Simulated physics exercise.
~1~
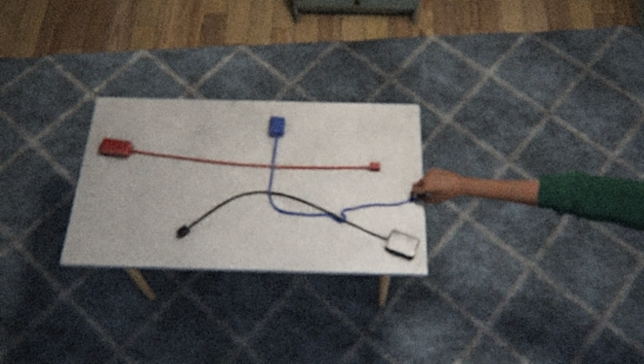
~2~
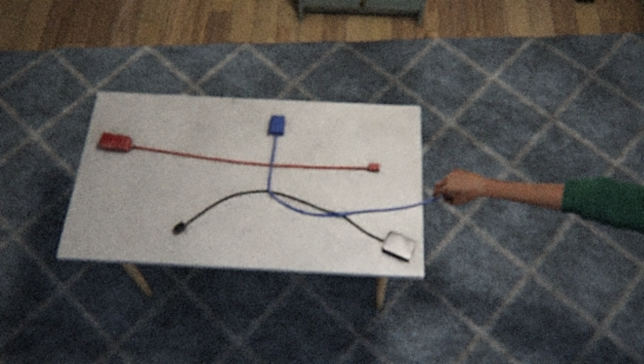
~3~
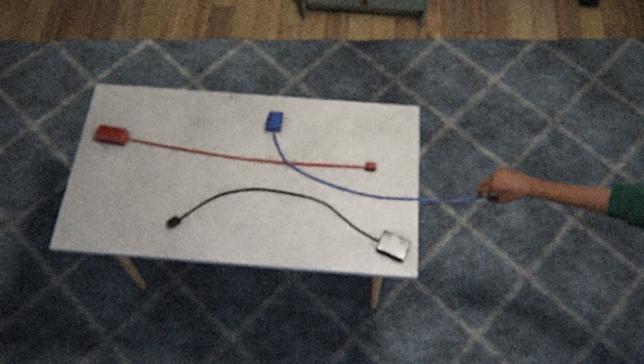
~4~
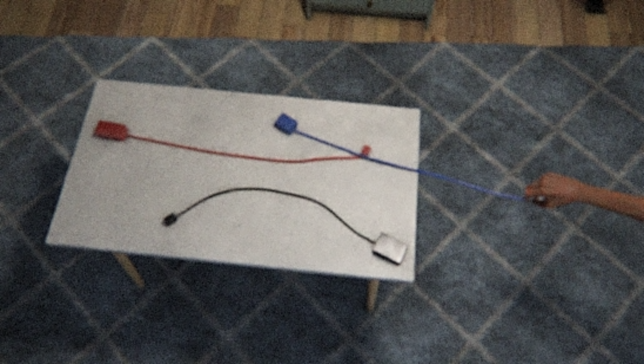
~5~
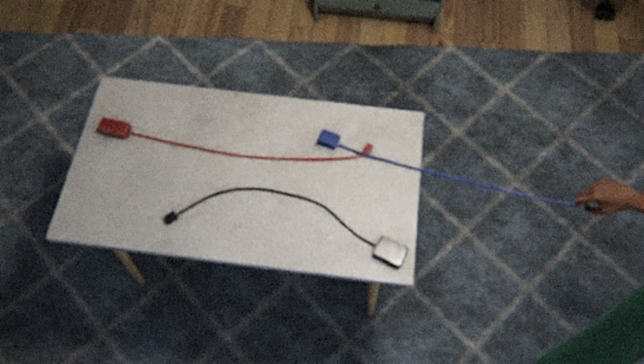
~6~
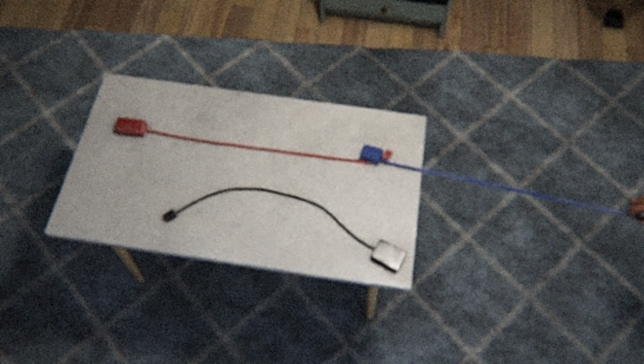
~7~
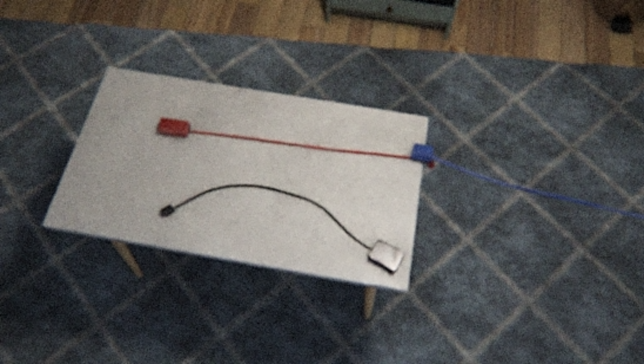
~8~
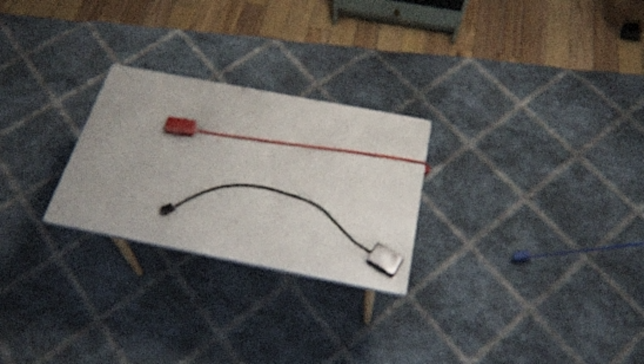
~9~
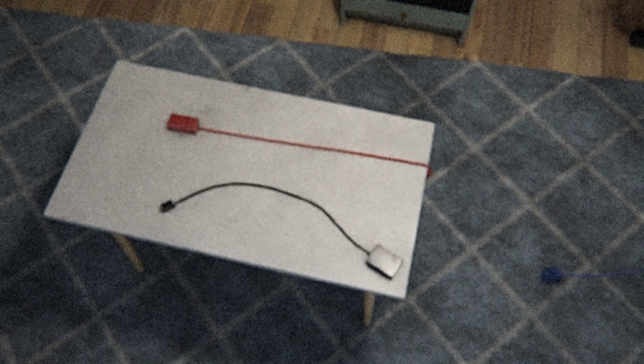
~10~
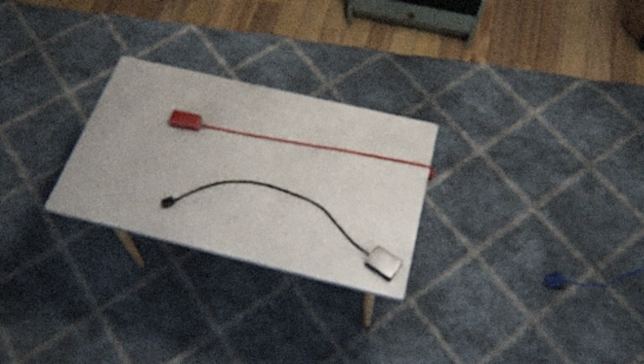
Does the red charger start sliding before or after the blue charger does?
The red charger starts after. The blue charger is already being drawn across the table by its lead before the red one begins to slide.
